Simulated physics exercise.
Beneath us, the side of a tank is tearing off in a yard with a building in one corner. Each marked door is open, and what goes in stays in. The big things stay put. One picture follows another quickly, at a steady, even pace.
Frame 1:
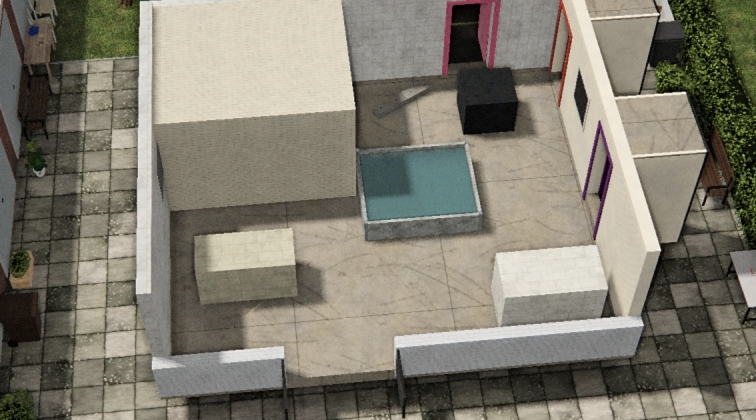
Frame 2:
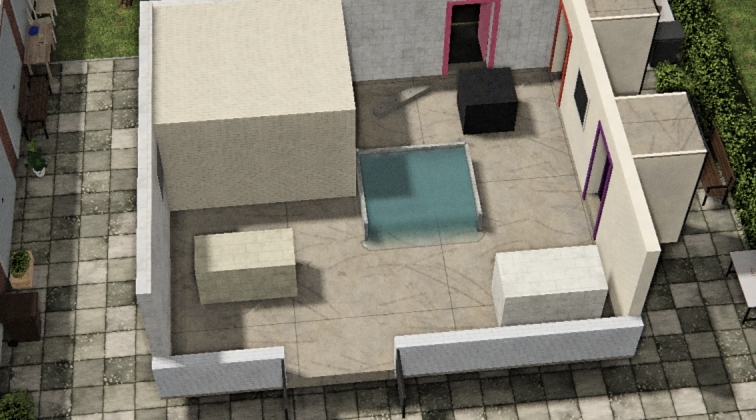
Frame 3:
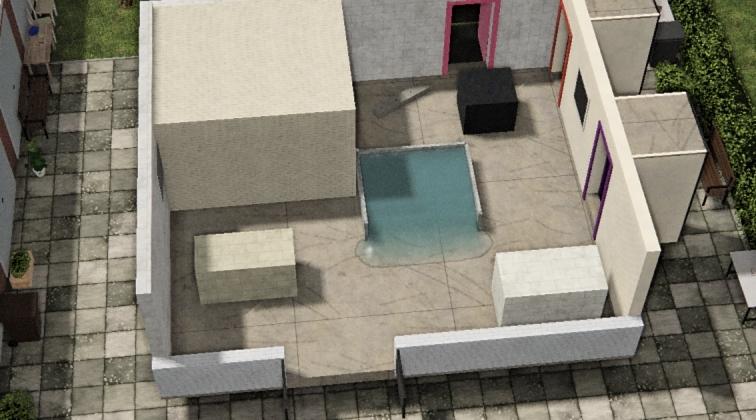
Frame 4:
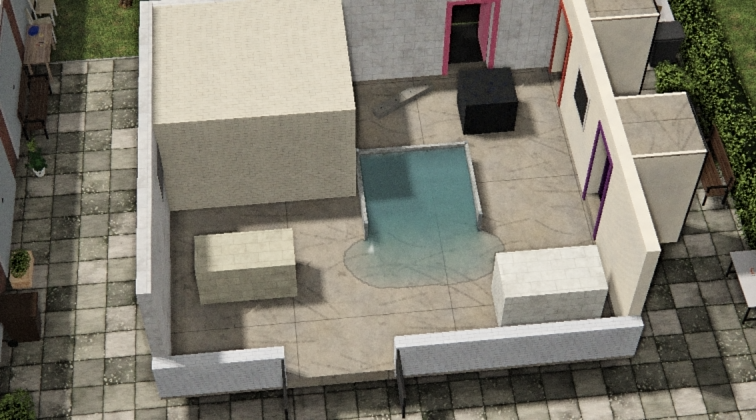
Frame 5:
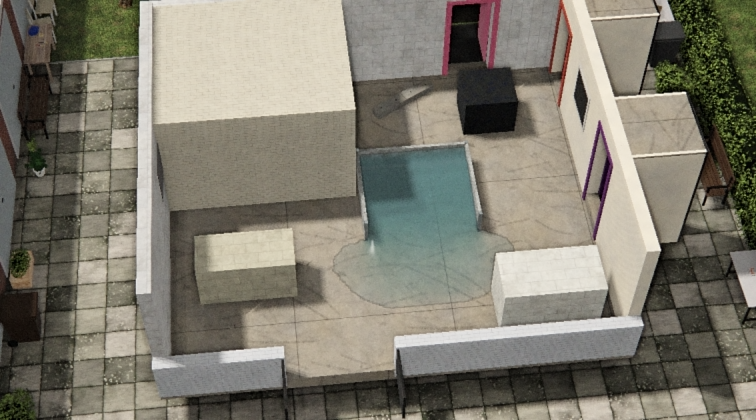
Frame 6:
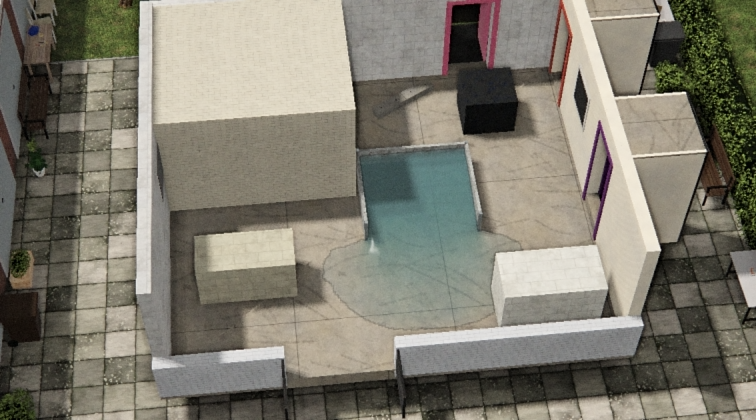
A large beige block stood in a walled yard beside a pool of still water, until the pool's near side gave way and the water poured out, spreading across the paving toward the viewer.
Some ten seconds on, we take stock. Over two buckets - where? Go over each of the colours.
Pink door under or at two; red door under or at two; purple door under or at two.
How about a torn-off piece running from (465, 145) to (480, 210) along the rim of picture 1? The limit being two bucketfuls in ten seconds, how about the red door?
Red: Exceeds it.
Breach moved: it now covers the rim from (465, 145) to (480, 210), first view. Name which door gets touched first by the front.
My pick is the purple-painted one.
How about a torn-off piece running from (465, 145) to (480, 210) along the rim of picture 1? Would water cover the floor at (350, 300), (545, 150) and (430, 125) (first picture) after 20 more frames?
As listed: Dry, awash, not flooded.
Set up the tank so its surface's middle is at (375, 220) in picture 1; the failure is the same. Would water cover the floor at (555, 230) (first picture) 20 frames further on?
Untouched.
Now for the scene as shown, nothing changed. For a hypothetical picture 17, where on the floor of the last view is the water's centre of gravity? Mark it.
Around (430, 269).
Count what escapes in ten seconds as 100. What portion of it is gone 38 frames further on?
Near 85 in a hundred.
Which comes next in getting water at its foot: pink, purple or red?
The purple-painted one.
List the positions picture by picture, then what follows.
The first frame shows still water in the water tank at (417, 184).
In the second frame, the front is at (366, 245), out from the gap at (423, 230).
In the third frame, water pours out at (423, 230) and has run to (361, 255).
In the fourth frame, water pours out at (423, 230) and has run to (350, 261).
In the fifth frame, the front is at (359, 291), out from the gap at (423, 231).
In the sixth frame, the front is at (385, 323), out from the gap at (423, 231).
A moment on, water covers 25 % of the floor; the pink door not reached, the red door not reached, the purple door not reached.
Next, water covers 35 % of the floor; the pink door not reached, the red door not reached, the purple door not reached.
Then, water covers 40 % of the floor; the pink door not reached, the red door not reached, the purple door wet at the sill, nothing in.
Later, water covers 65 % of the floor; the pink door not reached, the red door not reached, the purple door wet at the sill, nothing in.
In the end, water covers 85 % of the floor; the pink door wet at the sill, nothing in, the red door wet at the sill, nothing in, the purple door wet at the sill, nothing in.
